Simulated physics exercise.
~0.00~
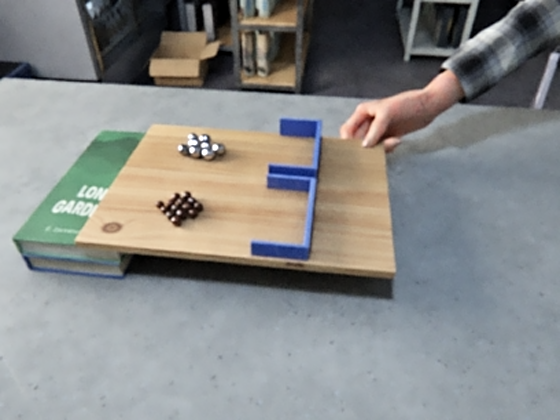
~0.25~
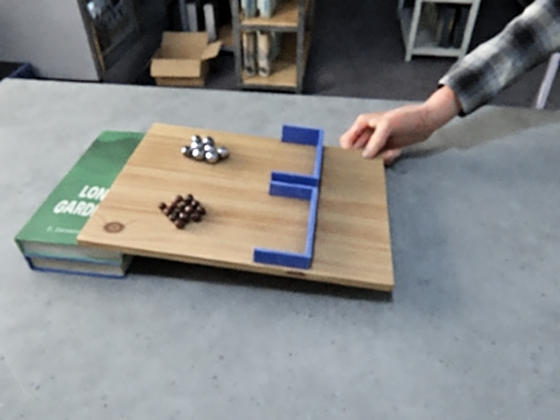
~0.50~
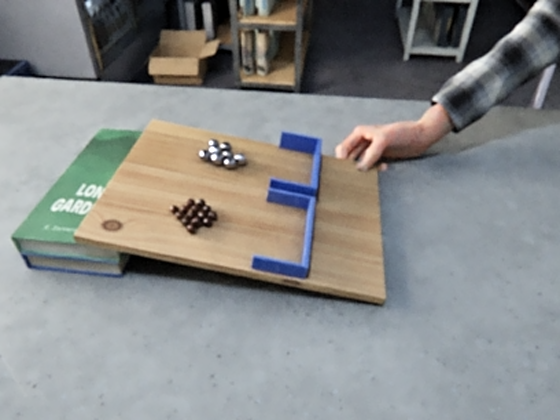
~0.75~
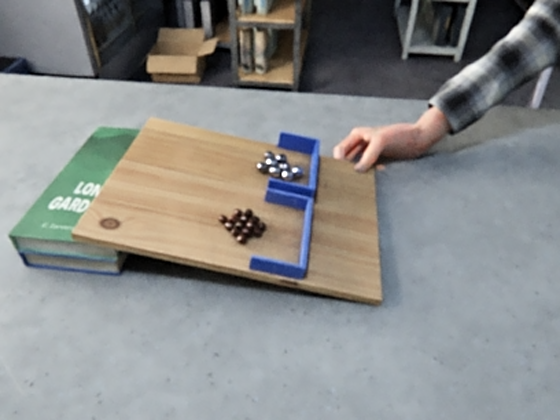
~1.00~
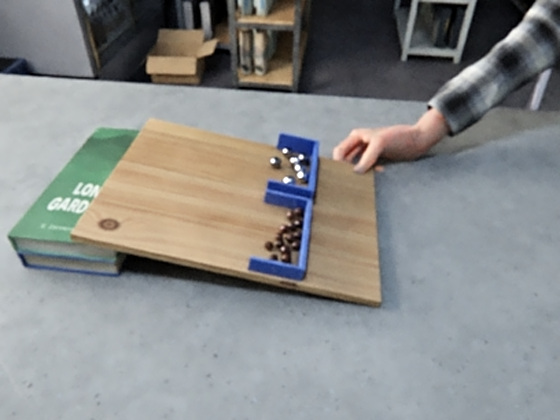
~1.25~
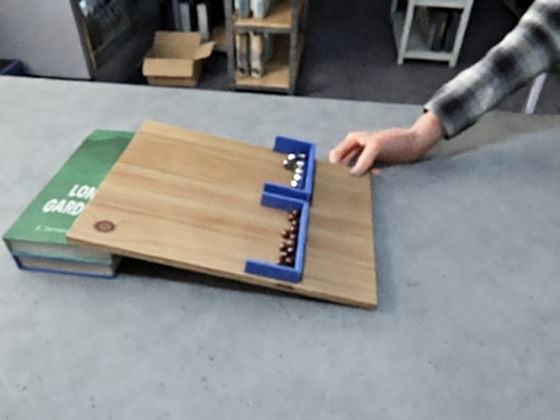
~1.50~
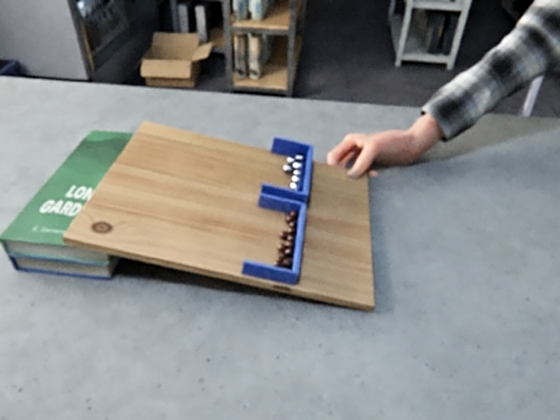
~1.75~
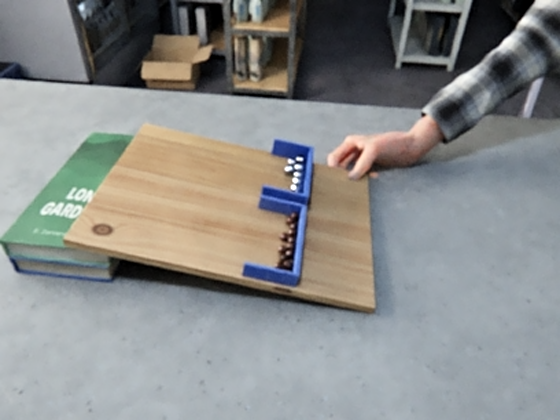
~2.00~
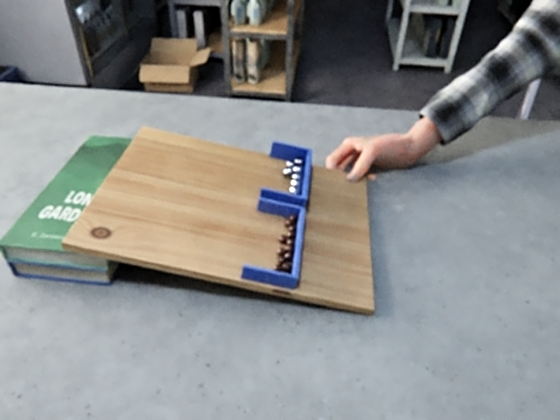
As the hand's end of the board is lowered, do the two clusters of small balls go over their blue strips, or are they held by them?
Both clusters are held, with the near dark brown balls and the far silvery white balls each stopped by their own blue strip.
Two clusters of small balls, one dark brown and one silvery white, sit on a wooden board propped on a green book, then slide right as a hand lowers the board's right end, and both end up gathered against upright blue strips.
